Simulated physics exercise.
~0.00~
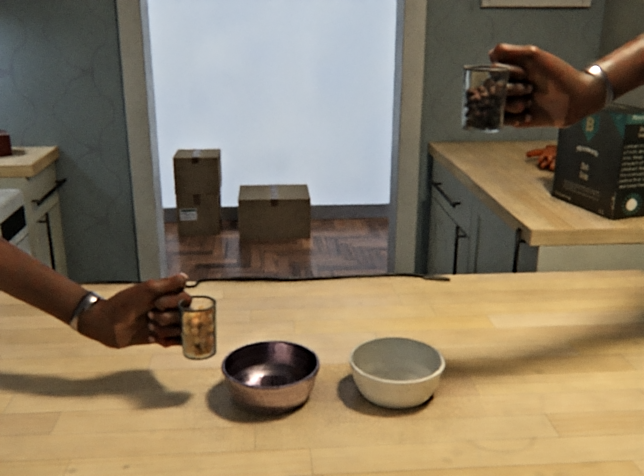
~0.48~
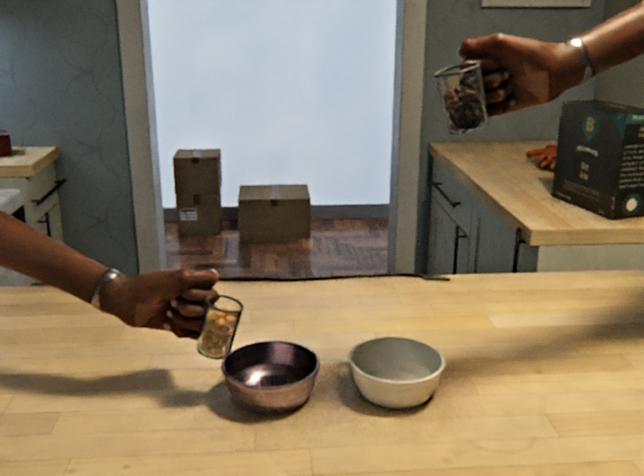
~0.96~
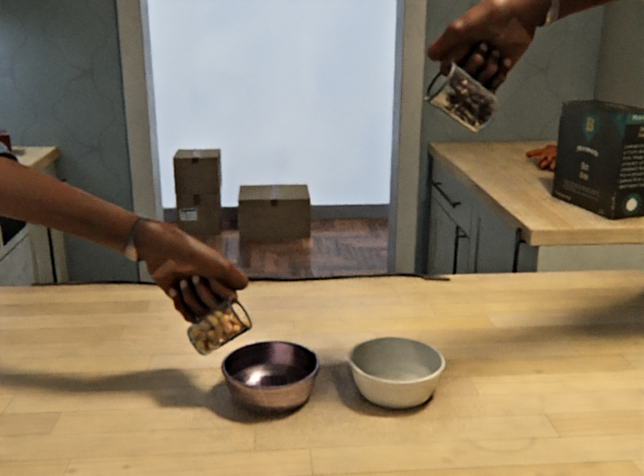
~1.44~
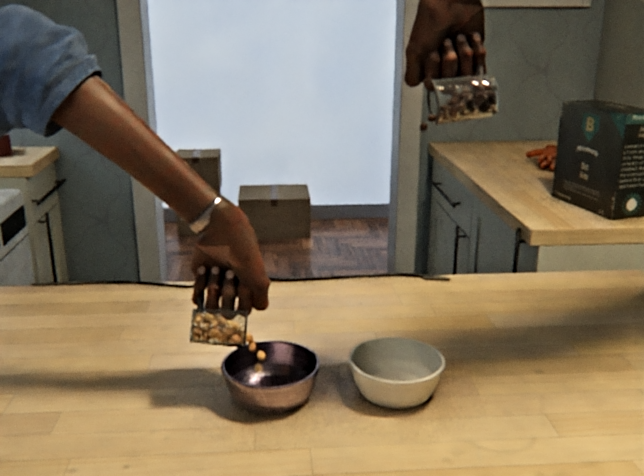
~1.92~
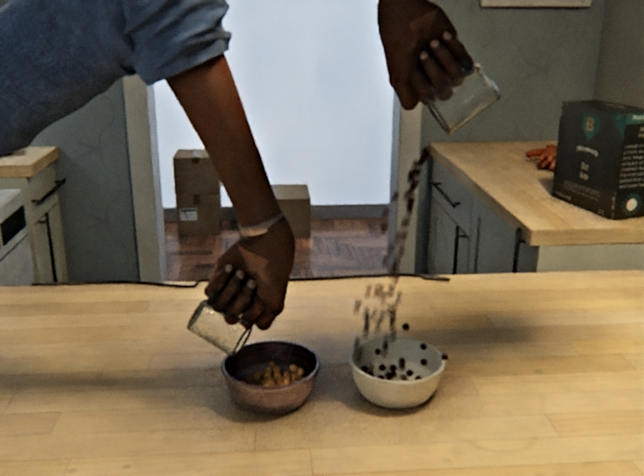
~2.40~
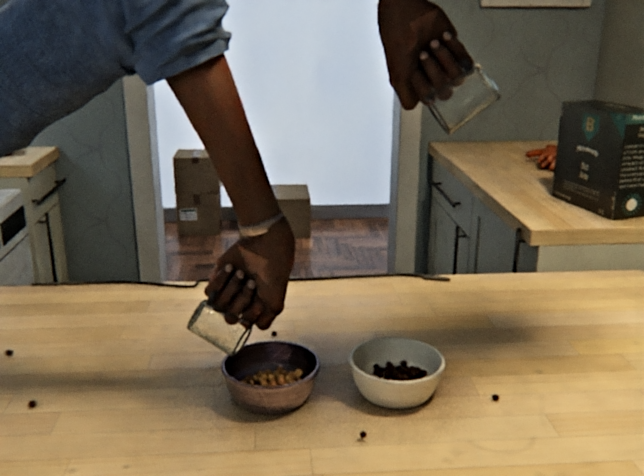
Two hands tipped glass cups over two bowls on a wooden counter, the low left one emptying its tan pieces neatly into the dark bowl, while dark pieces poured from high up mostly landed in the white bowl, a few ending up scattered on the counter.
